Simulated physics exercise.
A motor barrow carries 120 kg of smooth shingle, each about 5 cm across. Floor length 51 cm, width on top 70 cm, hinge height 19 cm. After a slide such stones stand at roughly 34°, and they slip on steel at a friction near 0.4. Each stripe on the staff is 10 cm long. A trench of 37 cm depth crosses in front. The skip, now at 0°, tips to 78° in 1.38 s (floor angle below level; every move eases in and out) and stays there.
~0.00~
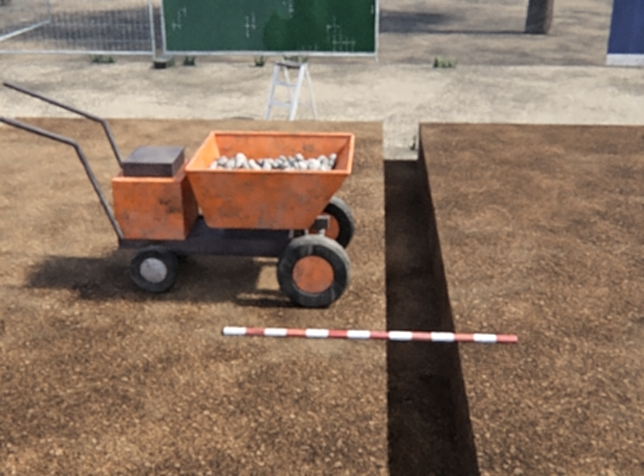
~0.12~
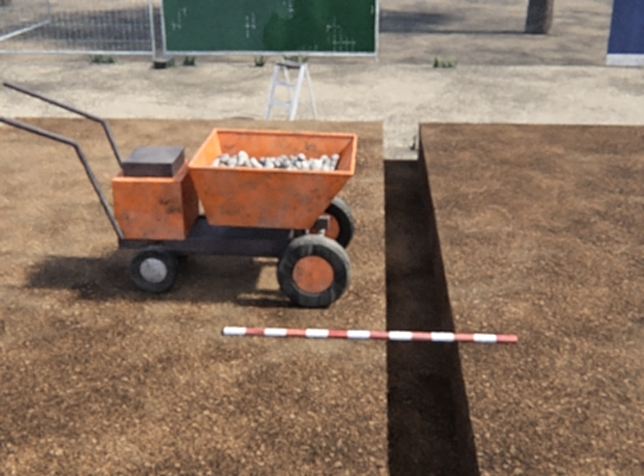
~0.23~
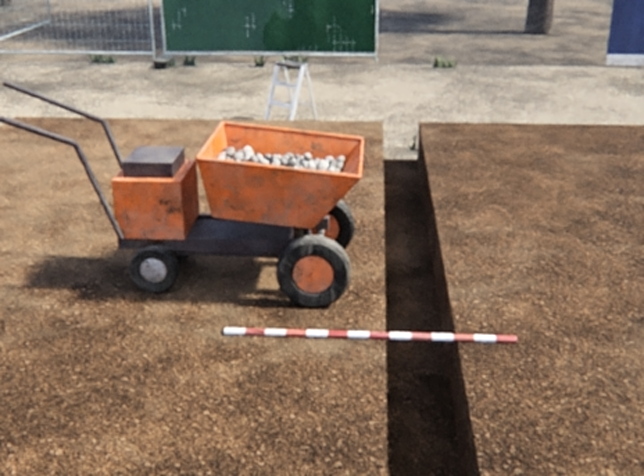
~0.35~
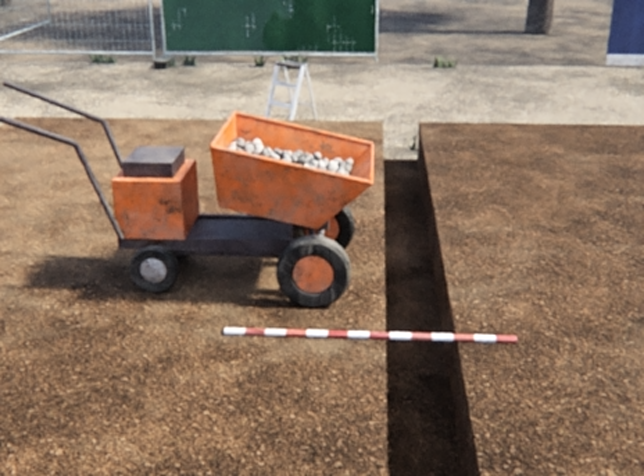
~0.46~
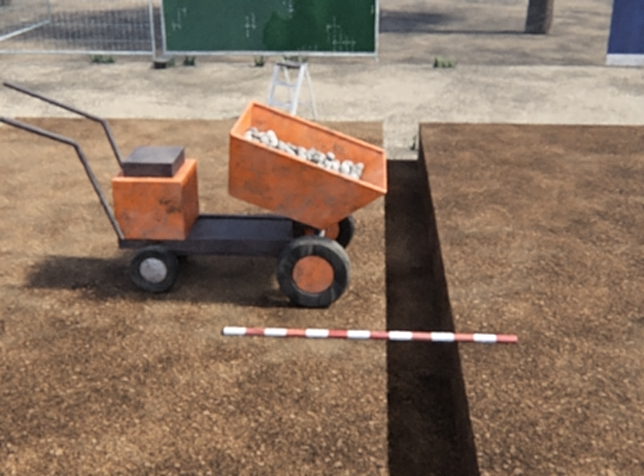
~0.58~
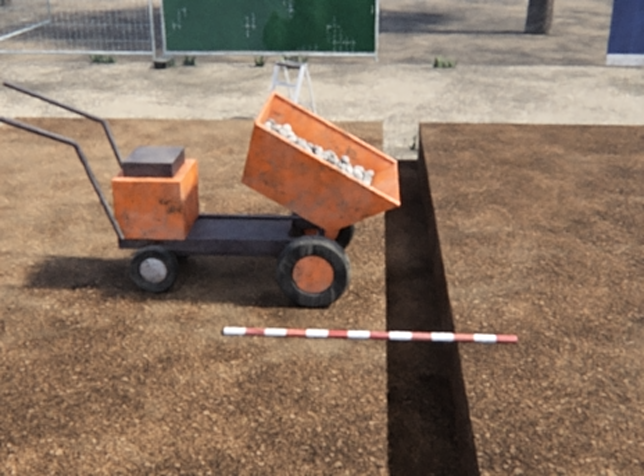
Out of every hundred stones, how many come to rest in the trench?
Roughly 49 per cent ends in the trench.
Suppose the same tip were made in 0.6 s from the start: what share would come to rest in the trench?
It would be near 35 per cent.
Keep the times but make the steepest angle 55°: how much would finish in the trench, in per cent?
In that case some 25 per cent.
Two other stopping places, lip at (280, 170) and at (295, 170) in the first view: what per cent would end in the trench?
About 90 and 100 per cent.
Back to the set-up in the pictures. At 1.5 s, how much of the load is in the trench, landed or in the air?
Some 20 per cent.
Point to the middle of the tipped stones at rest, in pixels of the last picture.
Their middle is at about (453, 280).
After 1.0 s the floor is at 66°; 100 % in the skip; the foremost stones are at (430, 240).
After 1.5 s the floor is at 78°; 44 % in the skip, 19 % in the trench, 37 % past the trench; the foremost stones are at (545, 278).
After 1.8 s the floor is at 78°; 14 % in the skip, 34 % in the trench, 52 % past the trench; the foremost stones are at (615, 268).
After 3.8 s the floor is at 78°; 0 % in the skip, 49 % in the trench, 51 % past the trench; the foremost stones are past the picture's edge.
